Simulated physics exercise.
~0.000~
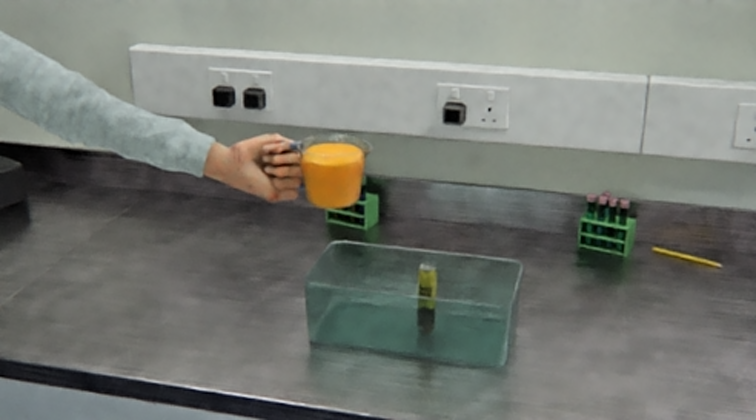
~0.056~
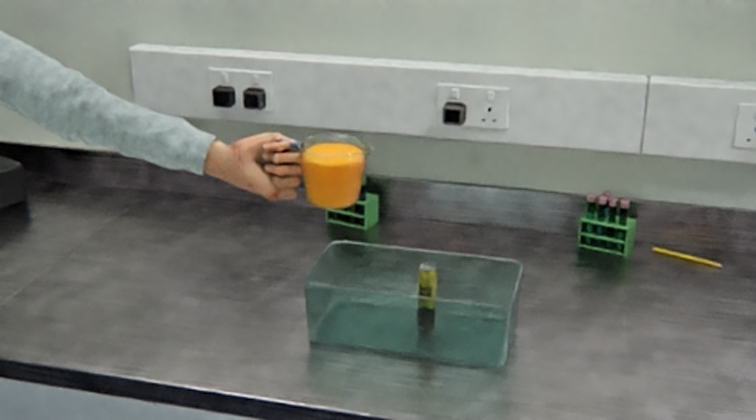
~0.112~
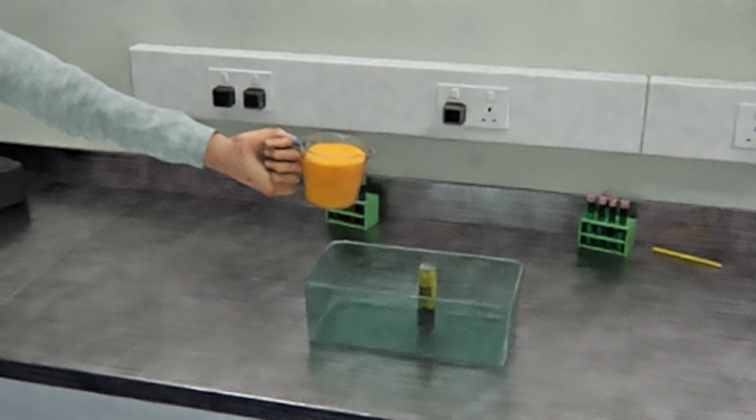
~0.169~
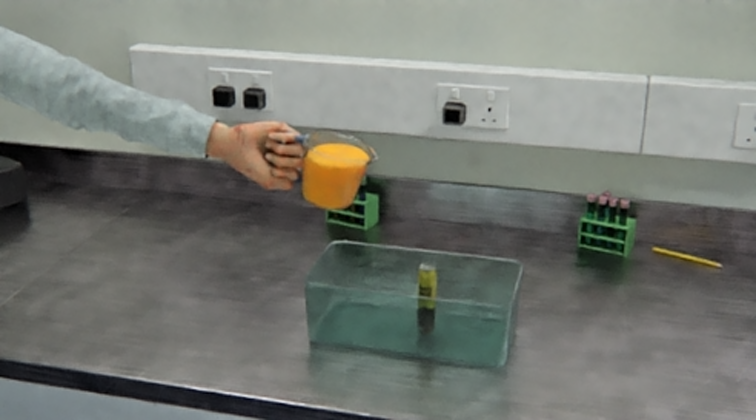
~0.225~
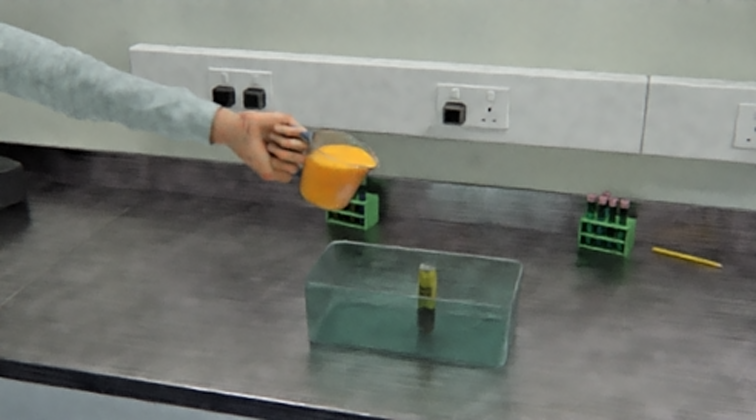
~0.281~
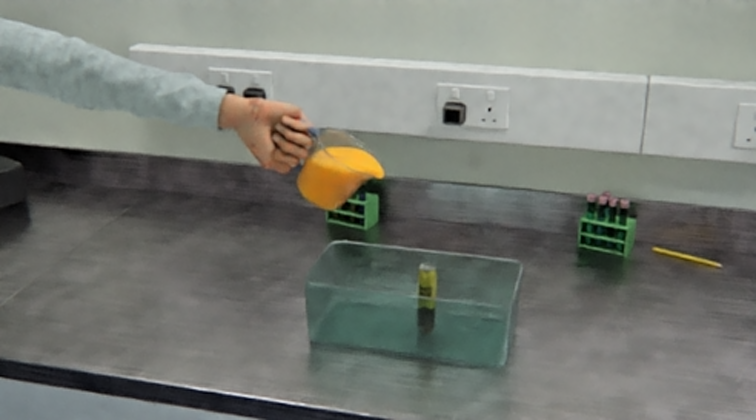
A hand in a pale blue-grey sleeve, reaching in from the left, holds a clear jug of orange juice level, then smoothly rolls it rightwards until the juice slants up to its lip. Below it on a dark grey worktop, seen from slightly above by a still camera, sits a clear greenish oblong basin holding a small yellowish tin on a dark base. Behind are green racks, a yellow pencil and wall sockets.
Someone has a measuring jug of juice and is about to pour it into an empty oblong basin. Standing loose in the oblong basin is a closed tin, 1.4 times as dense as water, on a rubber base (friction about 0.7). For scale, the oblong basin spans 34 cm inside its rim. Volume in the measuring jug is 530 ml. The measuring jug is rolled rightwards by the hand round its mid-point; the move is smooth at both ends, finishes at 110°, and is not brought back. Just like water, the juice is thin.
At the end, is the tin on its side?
It ends up erect.
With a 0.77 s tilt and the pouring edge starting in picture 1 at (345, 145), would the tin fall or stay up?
It does not tip.
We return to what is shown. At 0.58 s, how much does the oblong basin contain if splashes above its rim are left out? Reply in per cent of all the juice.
Roughly 26 percent.
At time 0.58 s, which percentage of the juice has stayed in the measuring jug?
Near 40 in a hundred.
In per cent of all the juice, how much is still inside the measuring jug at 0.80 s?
4 in a hundred, give or take.
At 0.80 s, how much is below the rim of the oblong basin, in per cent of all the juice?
That comes to about 86 percent.
Then, 0.58 s in, the tilt is 94° and 40 per cent is still to pour; the tin stands where it began.
Then, 0.80 s in, the tilt is 110° and 4 per cent is still to pour; the tin stands where it began.
Then, 1.02 s in, the tilt is 110° and 0 per cent is still to pour; the tin stands where it began.
Then, 1.27 s in, the tilt is 110° and 0 per cent is still to pour; the tin stands where it began.
Finally, the tin stands where it began.
